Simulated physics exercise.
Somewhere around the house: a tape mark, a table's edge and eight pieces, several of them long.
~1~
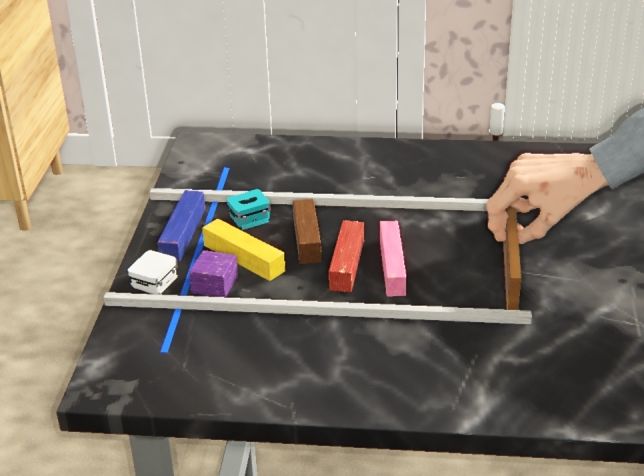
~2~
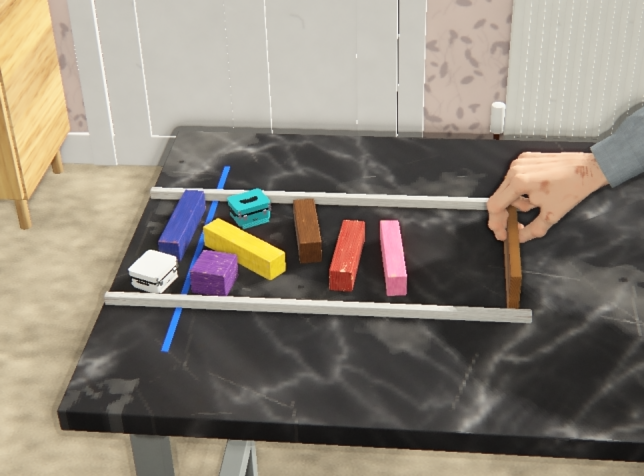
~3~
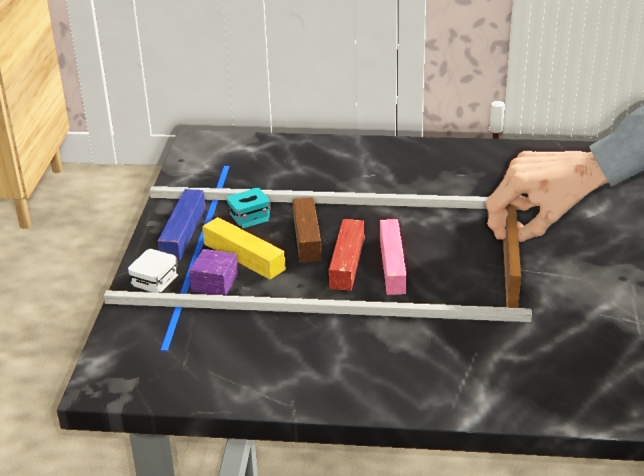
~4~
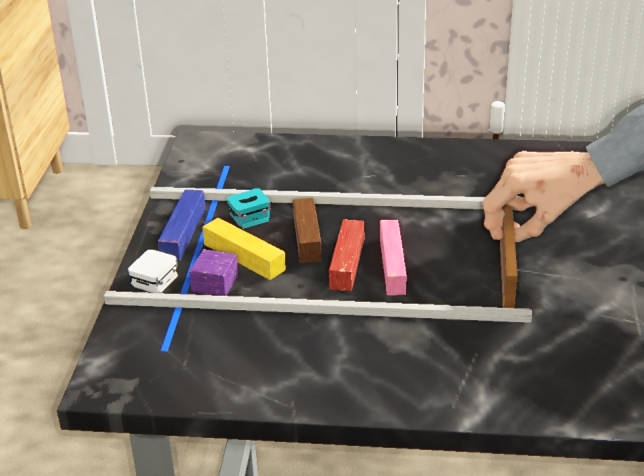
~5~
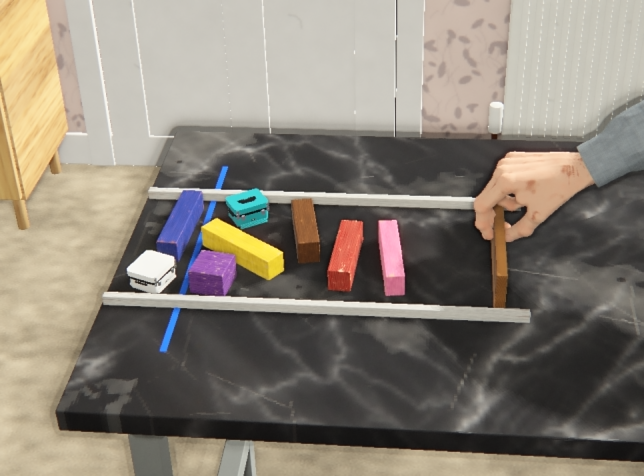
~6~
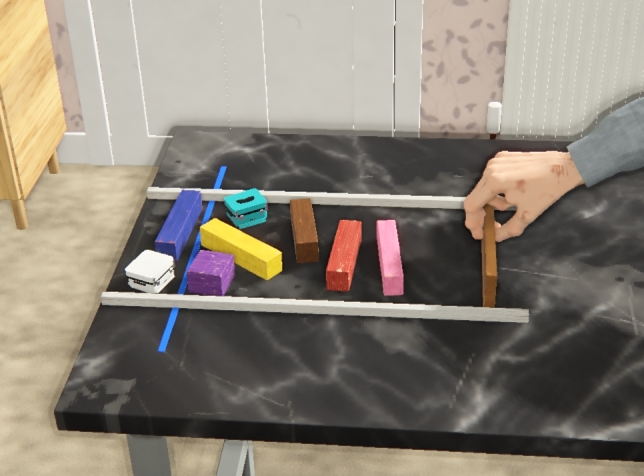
A hand holding a brown board upright between two pale rails, then sliding it slightly left toward colored blocks that stay still.
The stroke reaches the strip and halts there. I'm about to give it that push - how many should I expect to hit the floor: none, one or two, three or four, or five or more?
Expect three or four.
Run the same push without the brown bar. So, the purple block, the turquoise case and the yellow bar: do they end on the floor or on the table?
Purple block still up, turquoise case still up, yellow bar still up.
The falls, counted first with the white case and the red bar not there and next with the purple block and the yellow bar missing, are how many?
Tally per try: 1 / 1.
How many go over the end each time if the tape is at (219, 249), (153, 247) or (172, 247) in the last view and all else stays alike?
The counts come to 2, then 6, then 6.
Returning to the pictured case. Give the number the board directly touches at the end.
The count in contact is 1.
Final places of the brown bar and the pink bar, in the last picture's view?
You'll see the brown bar at (155, 214), with the pink bar at (184, 247).
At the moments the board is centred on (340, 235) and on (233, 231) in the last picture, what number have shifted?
Respectively 3 and 8.
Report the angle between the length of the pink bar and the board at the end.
Some 0 degrees.
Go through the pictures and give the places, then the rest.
In the first frame, white case (153, 274); blue bar (182, 225); purple block (214, 274); board (511, 242); tape (199, 249).
In the second frame, blue bar (183, 225); pink bar (393, 257).
In the third frame, purple block (214, 273); red bar (347, 254).
In the fourth frame, white case (154, 273); turquoise case (249, 209).
In the fifth frame, blue bar (181, 225); brown bar (305, 230).
In the sixth frame, white case (151, 273); blue bar (180, 225); purple block (211, 274); board (488, 240); tape (196, 248).
Early on, none off yet; white case at rest near (151, 273); blue bar at rest near (180, 225); purple block at rest near (211, 274).
A while later, none off yet; white case travelled about its own width near (112, 274); blue bar travelled a little near (137, 218); purple block travelled about its own width near (150, 275).
Finally, the number that fall off is three or four; lost, turquoise case, blue bar and white case.
